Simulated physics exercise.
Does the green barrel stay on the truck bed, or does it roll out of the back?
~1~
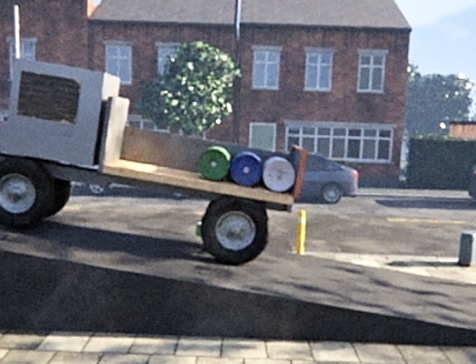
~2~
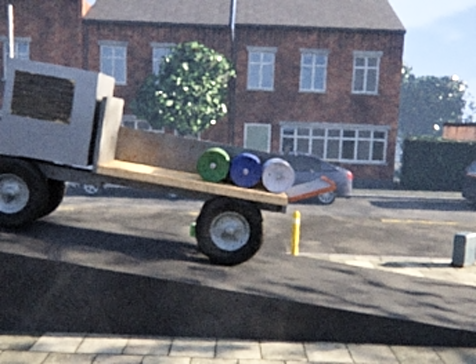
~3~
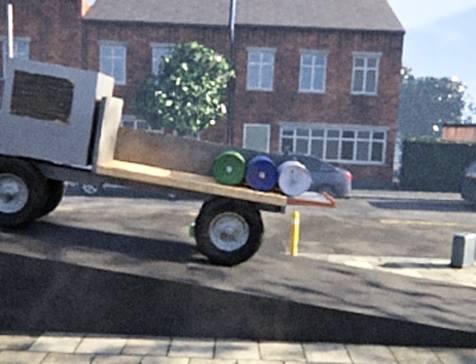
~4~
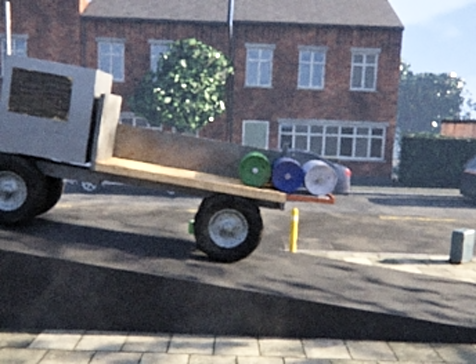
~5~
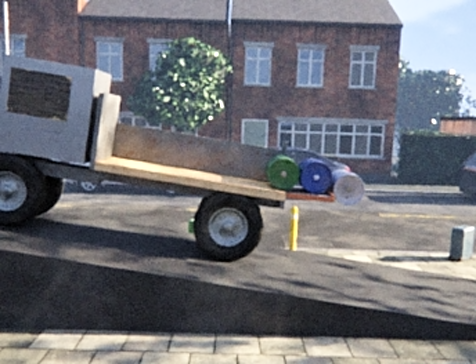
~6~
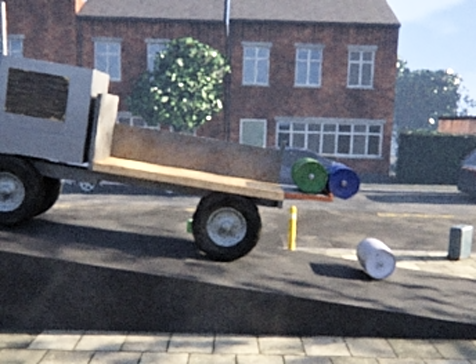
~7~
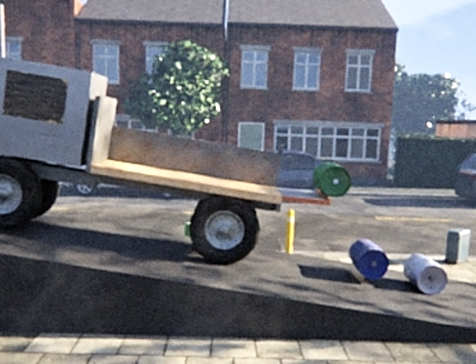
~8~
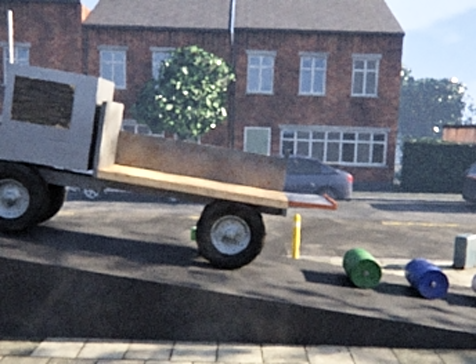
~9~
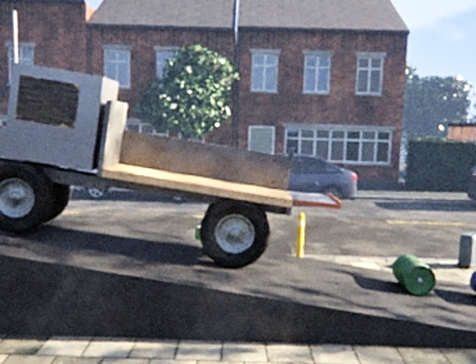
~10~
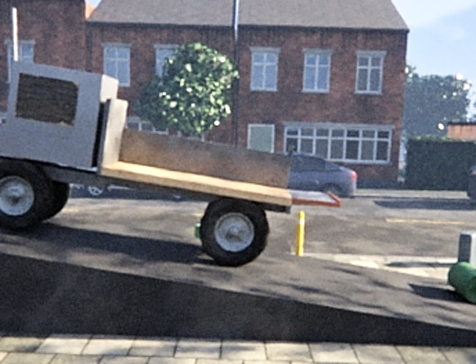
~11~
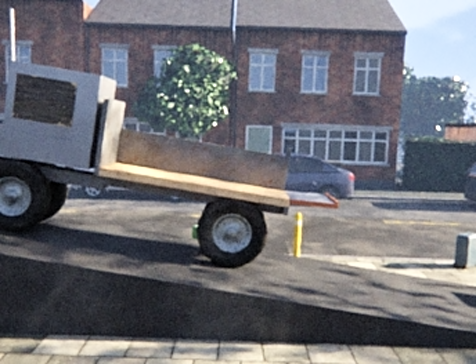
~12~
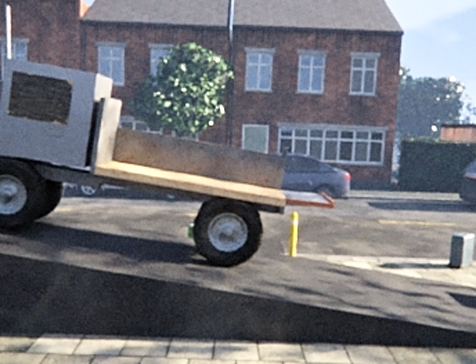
The green barrel rolls out of the back, following the blue one down to the ground.
